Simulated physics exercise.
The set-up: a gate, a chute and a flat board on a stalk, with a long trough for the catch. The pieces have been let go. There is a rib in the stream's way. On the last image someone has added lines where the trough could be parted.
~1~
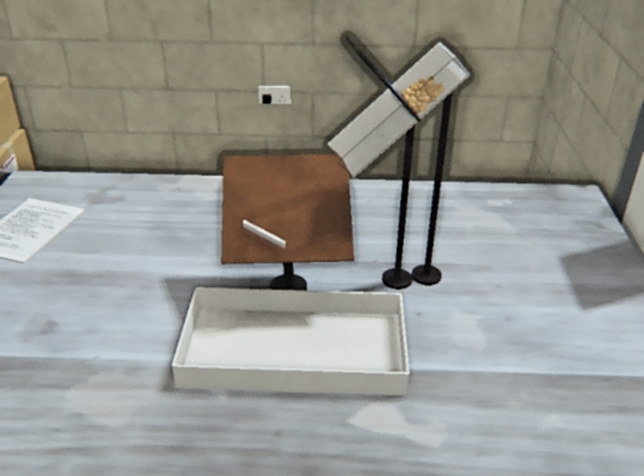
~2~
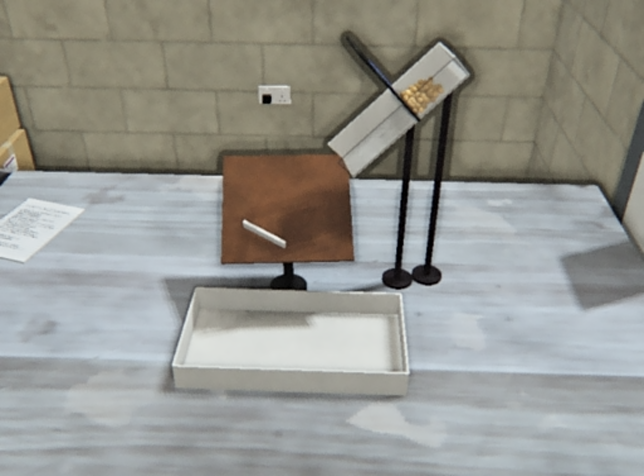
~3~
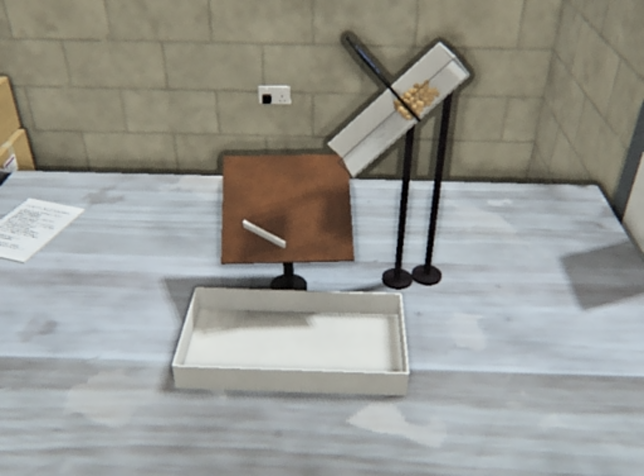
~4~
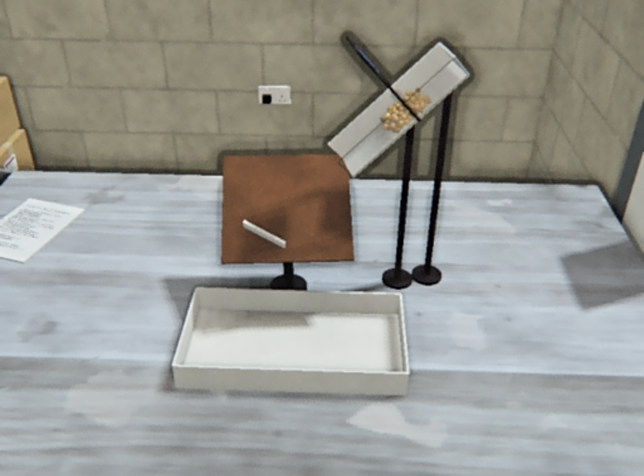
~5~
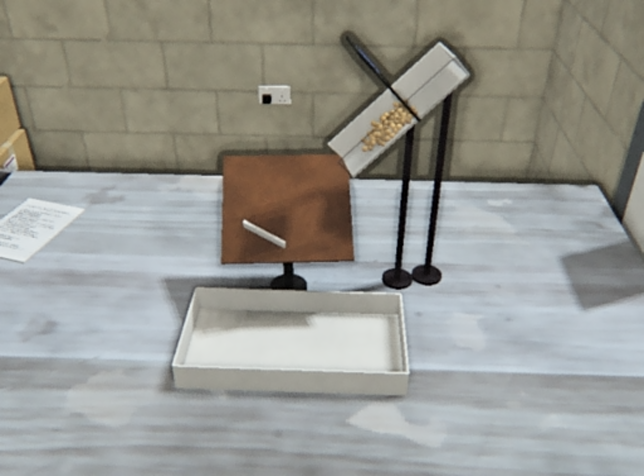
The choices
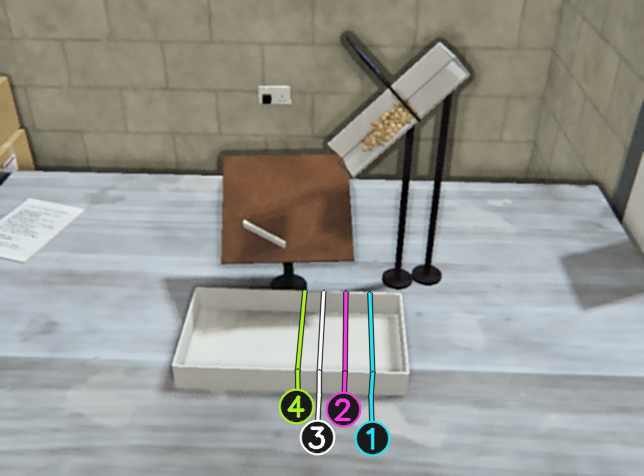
Dried chickpeas sliding down a steep pale chute towards the lower left, above a tilted brown board and an empty white trough.
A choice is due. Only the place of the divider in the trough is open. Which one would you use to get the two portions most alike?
Line 4 does it best.
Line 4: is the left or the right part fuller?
The left side.
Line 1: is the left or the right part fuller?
The left side.
On the marked copy, line 1 crosses the front rim at (372, 372); line 2 crosses the front rim at (345, 371); line 3 crosses the front rim at (319, 370); line 4 crosses the front rim at (297, 369).
With 1, of what is caught, the whole lot on the left of the divider, none at all on the right.
With 2, of what is caught, the whole lot on the left of the divider, none at all on the right.
With 3, of what is caught, all but a few on the left of the divider, a small share on the right.
With 4, of what is caught, close to two thirds on the left of the divider, close to a third on the right.
